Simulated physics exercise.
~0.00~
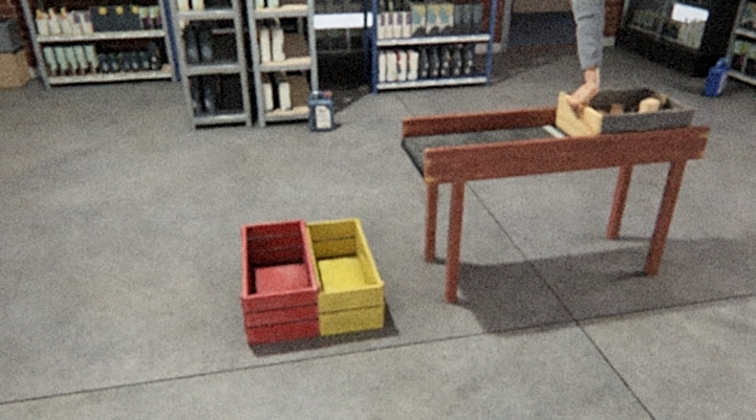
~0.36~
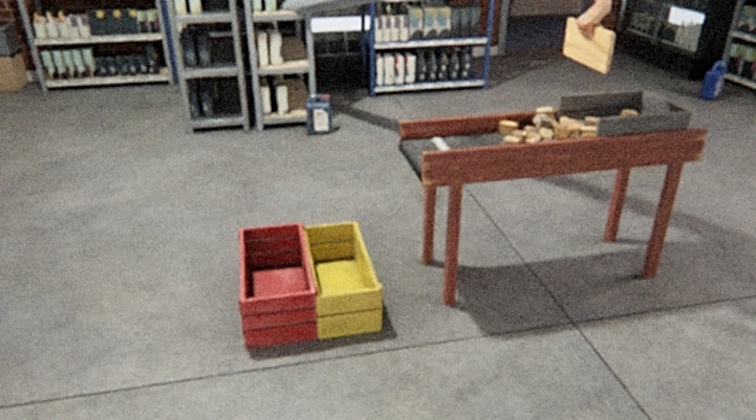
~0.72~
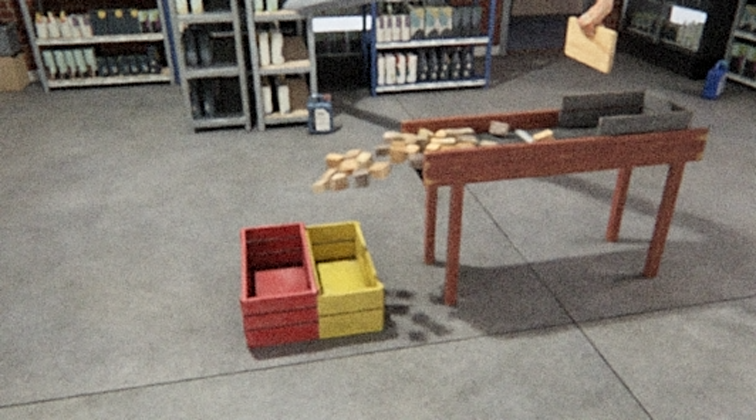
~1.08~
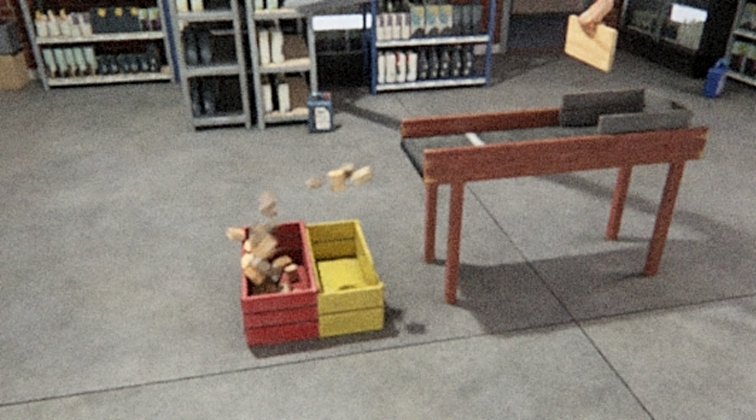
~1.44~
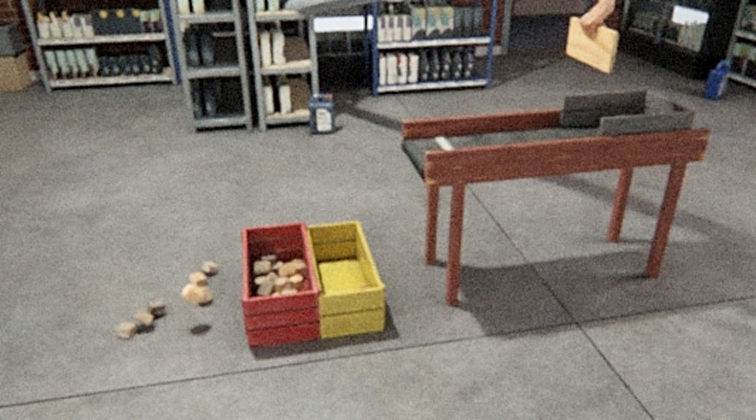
The clip opens on a workshop-like room with stocked shelves, where a hand grips a wooden gate at a grey pen on a red-framed belt, with a red box and a yellow bin on the floor to the left. The hand lifts the gate, and a heap of timber offcuts rides leftward along the belt. The pieces stream off the end and spread through the air. Many pass over the yellow bin and tumble into the red box. At the end the belt is clear, most offcuts lie in the red box, and several have overshot it to the left.
